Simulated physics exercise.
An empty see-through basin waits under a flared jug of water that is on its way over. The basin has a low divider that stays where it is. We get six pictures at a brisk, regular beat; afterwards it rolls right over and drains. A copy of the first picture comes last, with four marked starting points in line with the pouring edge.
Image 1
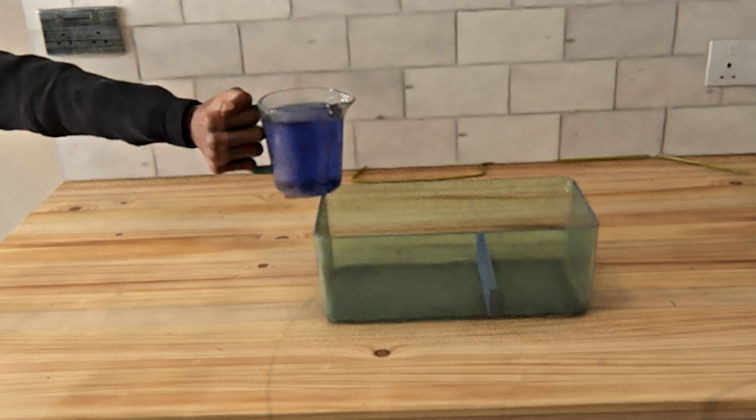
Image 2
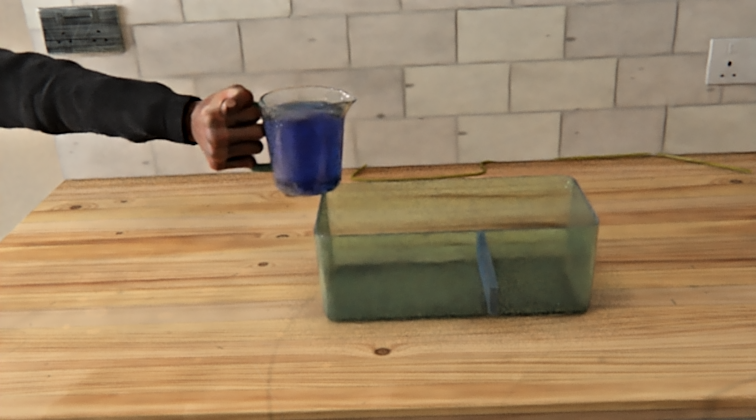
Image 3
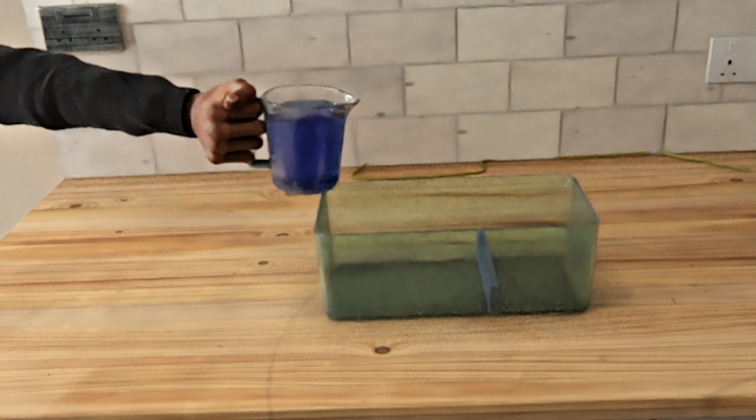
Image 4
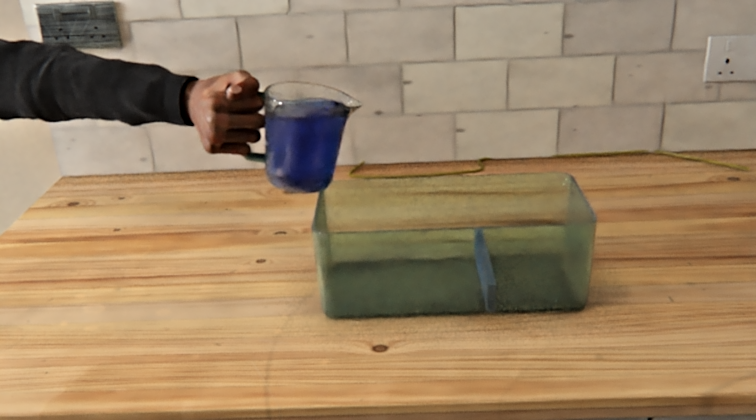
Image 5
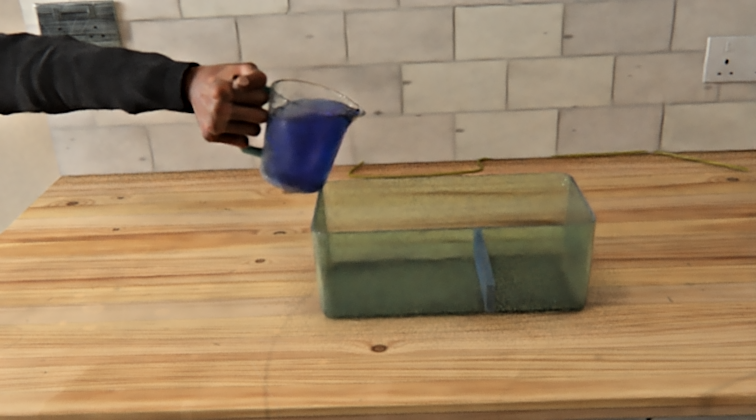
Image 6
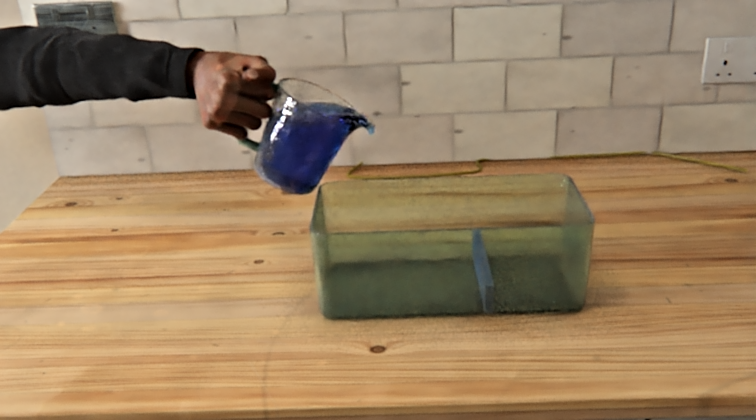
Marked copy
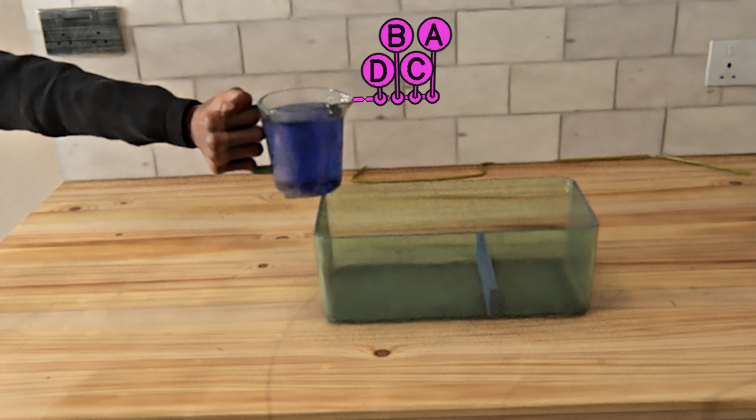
On a wooden table by a tiled wall, a hand held a clear jug of blue water above a see-through basin, then gradually tilted it rightward until water just came over the lip.
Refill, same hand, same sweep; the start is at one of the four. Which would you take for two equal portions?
The answer is dot A.
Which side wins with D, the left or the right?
The left side.
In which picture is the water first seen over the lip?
Picture 6.
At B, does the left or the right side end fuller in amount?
The left one.
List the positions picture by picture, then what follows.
The first picture shows upright, lip at (354, 99); basin from (324, 319) to (589, 310); top of the wall at (487, 259); nothing has left yet.
The second picture shows upright, lip at (355, 99); nothing has left yet.
The third picture shows tipped about 5°, lip at (358, 101); nothing has left yet.
The fourth picture shows tipped about 11°, lip at (360, 105); nothing has left yet.
The fifth picture shows tipped about 19°, lip at (364, 112); nothing has left yet.
The sixth picture shows tipped about 28°, lip at (366, 123); water is over the lip, down to (370, 130).
In magenta, A at (432, 96); B at (397, 97); C at (415, 97); D at (380, 98).
With A, about 46 % ends left of the wall and 54 % right of it.
With B, about 94 % ends left of the wall and 5 % right of it.
With C, about 84 % ends left of the wall and 15 % right of it.
With D, about 94 % ends left of the wall and 4 % right of it.
